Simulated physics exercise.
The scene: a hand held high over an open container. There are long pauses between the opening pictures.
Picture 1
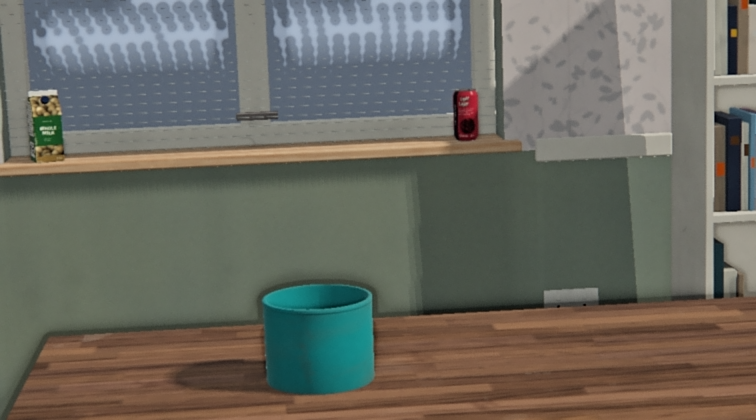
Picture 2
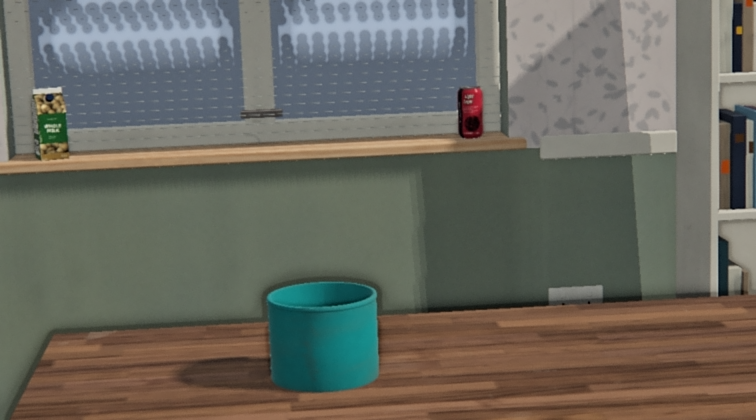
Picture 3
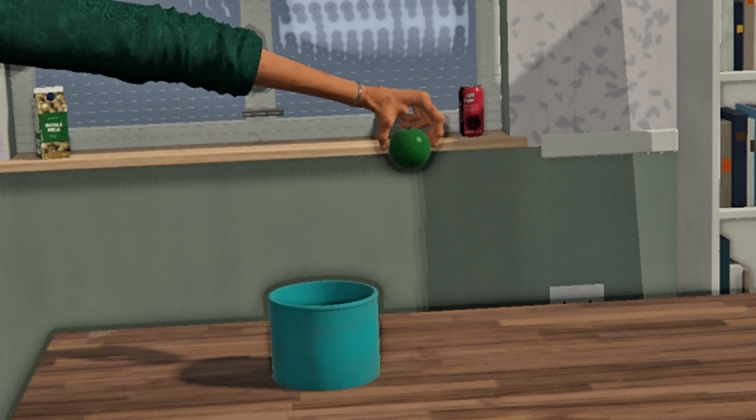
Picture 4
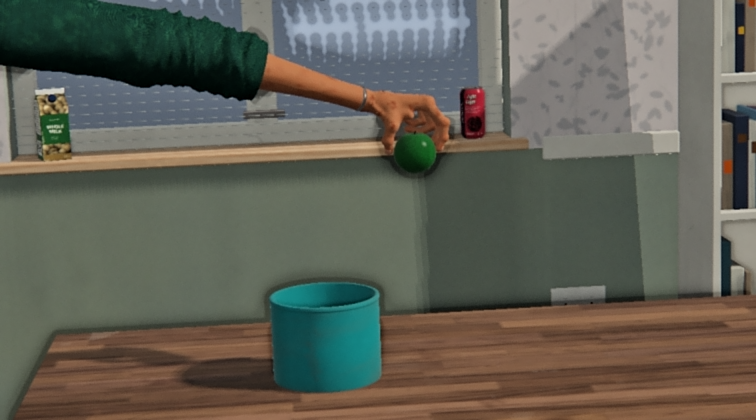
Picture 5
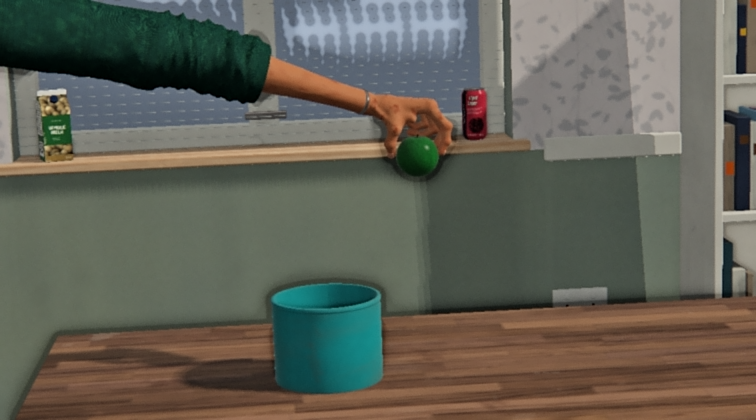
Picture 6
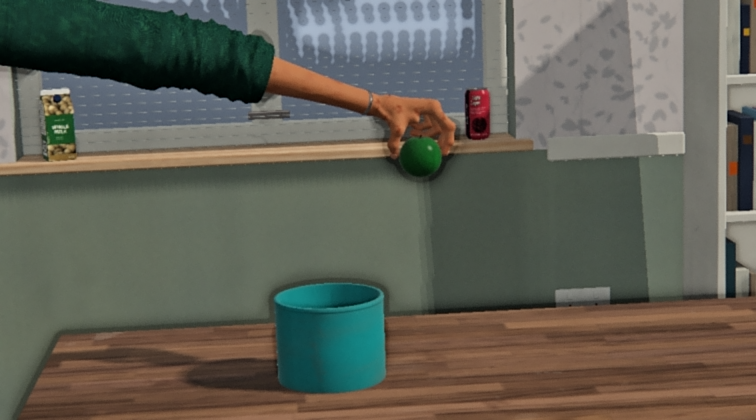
On a wooden table by a window, a teal bin stood empty-handed company at first, then an arm in a green sleeve appeared holding a green apple up high, barely moving, still gripping it.
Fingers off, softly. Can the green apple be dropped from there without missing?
In the end the green apple misses.
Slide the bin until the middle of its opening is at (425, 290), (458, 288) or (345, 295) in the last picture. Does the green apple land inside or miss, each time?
The green apple goes in; ends up inside; falls beside it.
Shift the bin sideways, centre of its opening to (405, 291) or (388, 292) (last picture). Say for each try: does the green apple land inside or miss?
In that order, it is caught; goes in.
Then, 0.16 s after the last picture, green apple moved about its own width near (422, 199).
Then, 0.22 s after the last picture, green apple falling near (423, 253).
Then, 0.30 s after the last picture, green apple falling near (427, 354).
At rest, the green apple falls beside it, near (426, 353).
